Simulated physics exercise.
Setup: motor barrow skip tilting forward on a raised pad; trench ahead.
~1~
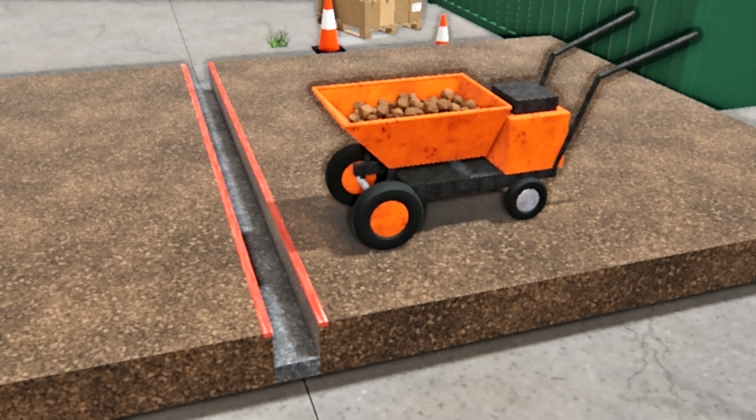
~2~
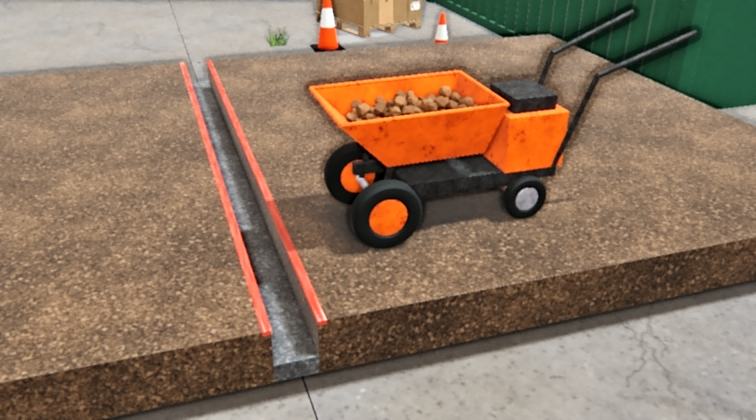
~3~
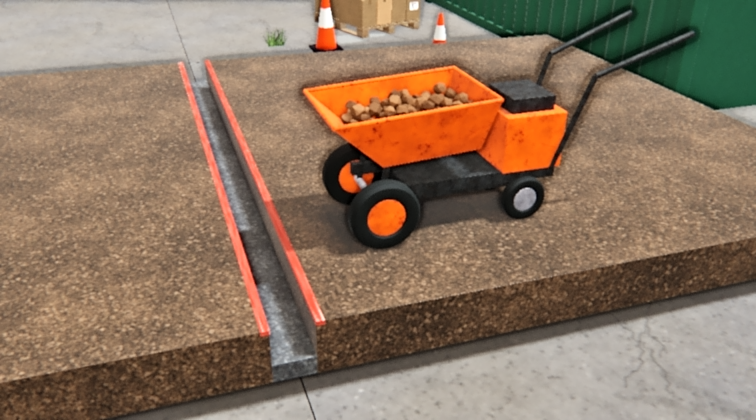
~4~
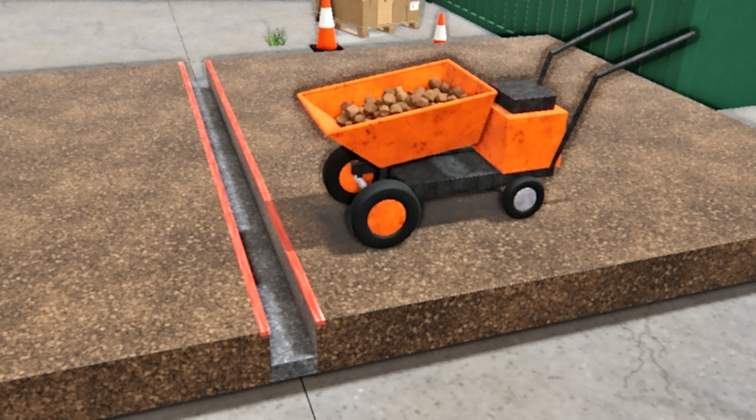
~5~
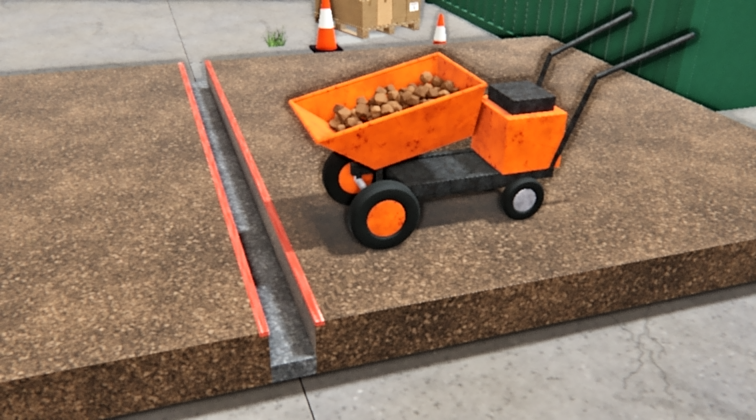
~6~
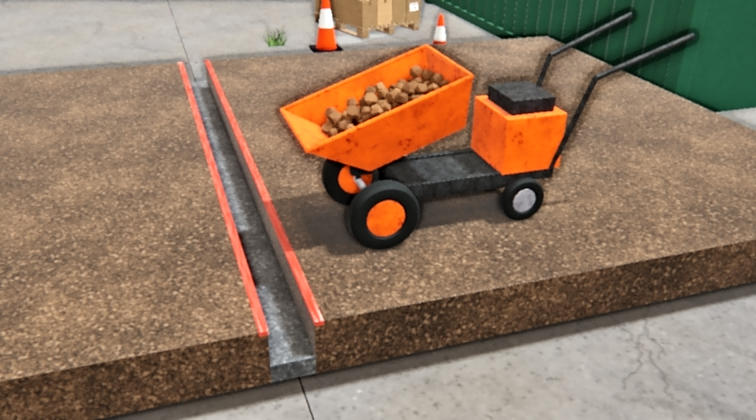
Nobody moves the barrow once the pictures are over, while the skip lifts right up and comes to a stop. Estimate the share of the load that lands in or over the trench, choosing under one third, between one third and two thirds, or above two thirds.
Amount in the trench: Middle, from a third up to two thirds.
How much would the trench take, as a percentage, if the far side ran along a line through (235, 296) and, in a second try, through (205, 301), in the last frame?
The first try comes out at 80 percent and the second at 100 percent.
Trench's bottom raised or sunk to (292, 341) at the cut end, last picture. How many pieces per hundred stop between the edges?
40 %.
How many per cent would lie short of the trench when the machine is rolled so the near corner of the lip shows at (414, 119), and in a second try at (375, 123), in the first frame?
I'd expect close to 40 per cent and then close to 10 per cent.
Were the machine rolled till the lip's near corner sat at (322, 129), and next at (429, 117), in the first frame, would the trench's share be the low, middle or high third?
First spot: Less than a third; second spot: Below one third.
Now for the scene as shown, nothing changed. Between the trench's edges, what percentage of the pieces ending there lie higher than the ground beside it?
Something like 5 in a hundred.
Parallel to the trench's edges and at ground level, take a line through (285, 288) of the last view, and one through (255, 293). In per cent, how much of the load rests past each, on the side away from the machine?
90 and 50 in a hundred.
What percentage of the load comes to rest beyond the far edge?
Call it some 45 percent of the pieces.
Soon, skip tipped steeply; all in the skip.
A while on, skip tipped steeply; most in the skip; a small part in or heaped over the trench; a small part beyond it; a stray few falling.
Towards the end, skip tipped right over; a small part in the skip; about half in or heaped over the trench; about half beyond it.
Finally, skip tipped right over; about half in or heaped over the trench; about half beyond it.
